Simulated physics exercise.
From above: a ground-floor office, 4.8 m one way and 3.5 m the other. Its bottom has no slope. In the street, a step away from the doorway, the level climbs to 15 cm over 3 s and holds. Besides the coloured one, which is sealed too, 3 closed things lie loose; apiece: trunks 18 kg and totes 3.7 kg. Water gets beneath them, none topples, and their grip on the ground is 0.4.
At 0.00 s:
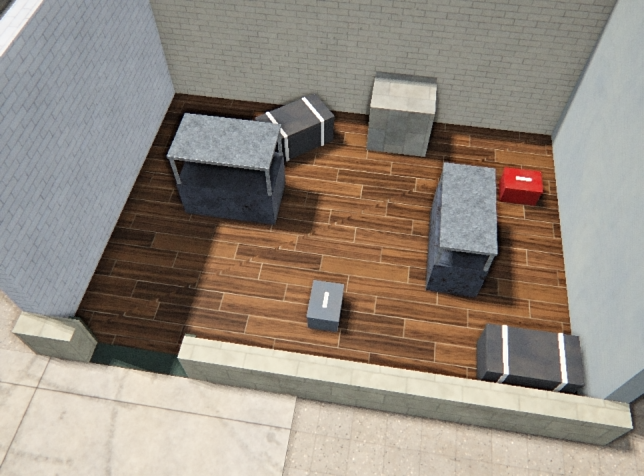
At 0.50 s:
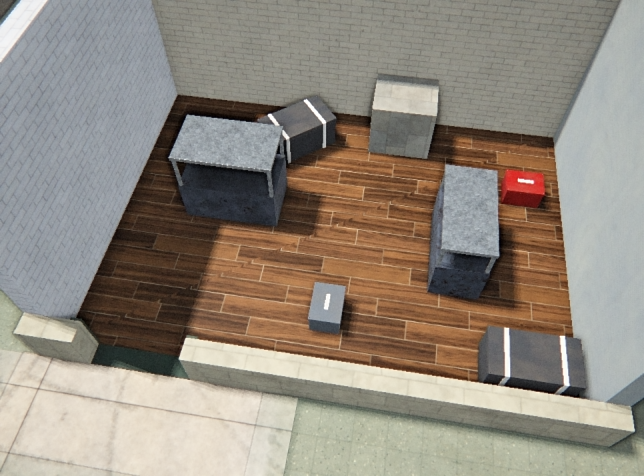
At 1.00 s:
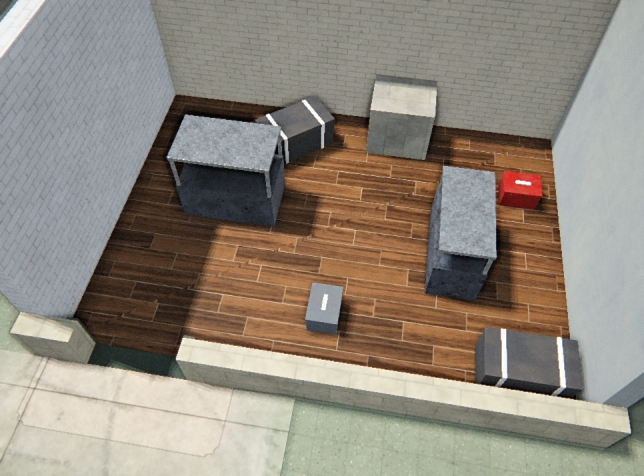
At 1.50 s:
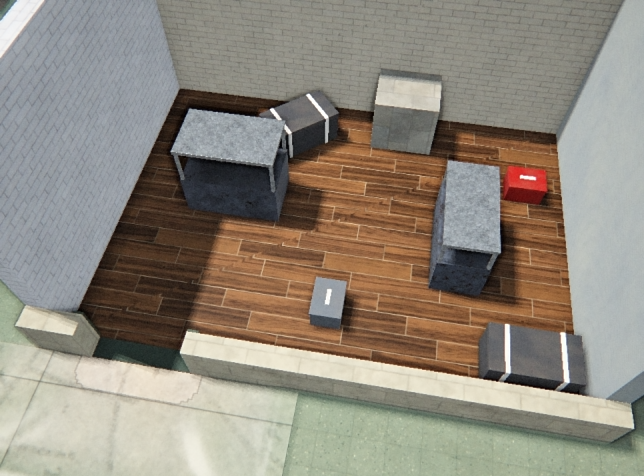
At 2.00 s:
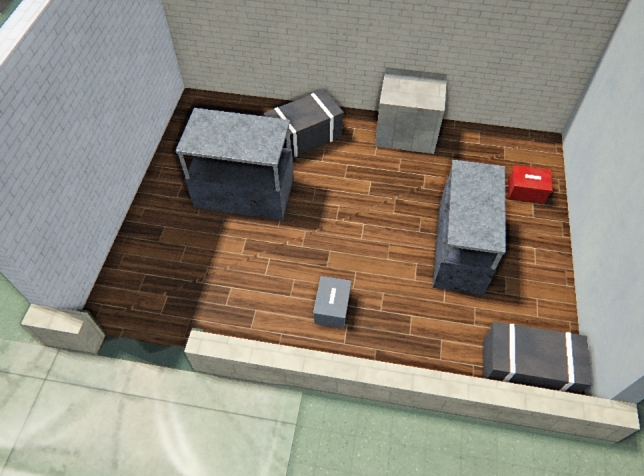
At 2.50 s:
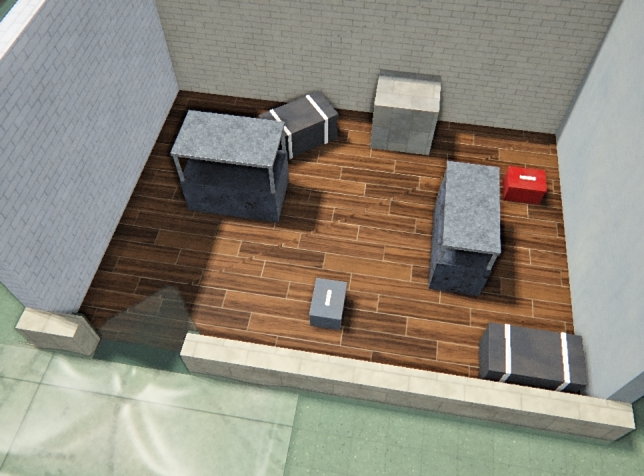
Water spreads across the pale paving outside and just enters the office through the doorway.
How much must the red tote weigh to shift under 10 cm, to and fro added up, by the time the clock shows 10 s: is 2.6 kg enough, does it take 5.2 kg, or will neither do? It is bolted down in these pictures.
I expect that the lower weight is enough.
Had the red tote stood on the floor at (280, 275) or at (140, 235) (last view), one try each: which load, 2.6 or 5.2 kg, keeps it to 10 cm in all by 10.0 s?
In turn: Neither holds; neither is enough.
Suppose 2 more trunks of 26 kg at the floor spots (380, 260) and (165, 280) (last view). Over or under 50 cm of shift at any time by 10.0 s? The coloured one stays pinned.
In turn: Less, more.
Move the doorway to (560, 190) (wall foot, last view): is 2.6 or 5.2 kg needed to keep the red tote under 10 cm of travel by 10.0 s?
Then neither load is enough.
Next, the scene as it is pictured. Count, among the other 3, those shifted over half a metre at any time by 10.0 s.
I count 0.
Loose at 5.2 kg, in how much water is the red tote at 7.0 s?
About 0 cm.
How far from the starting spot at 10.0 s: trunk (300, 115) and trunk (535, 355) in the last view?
In turn: 50 cm, 0 cm.
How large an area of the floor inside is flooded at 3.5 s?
About 2.5 m2.
After 3.5 s the red tote would be 0 cm from its start with 2.6 kg and 0 cm from its start with 5.2 kg; 0 cm of water round it then.
After 4.5 s the red tote would be 0 cm from its start with 2.6 kg and 0 cm from its start with 5.2 kg; 0 cm of water round it then.
After 7.0 s the red tote would be 0 cm from its start with 2.6 kg and 0 cm from its start with 5.2 kg; 0 cm of water round it then.
After 10.0 s the red tote would be 0 cm from its start with 2.6 kg and 0 cm from its start with 5.2 kg; 1 cm of water round it then.
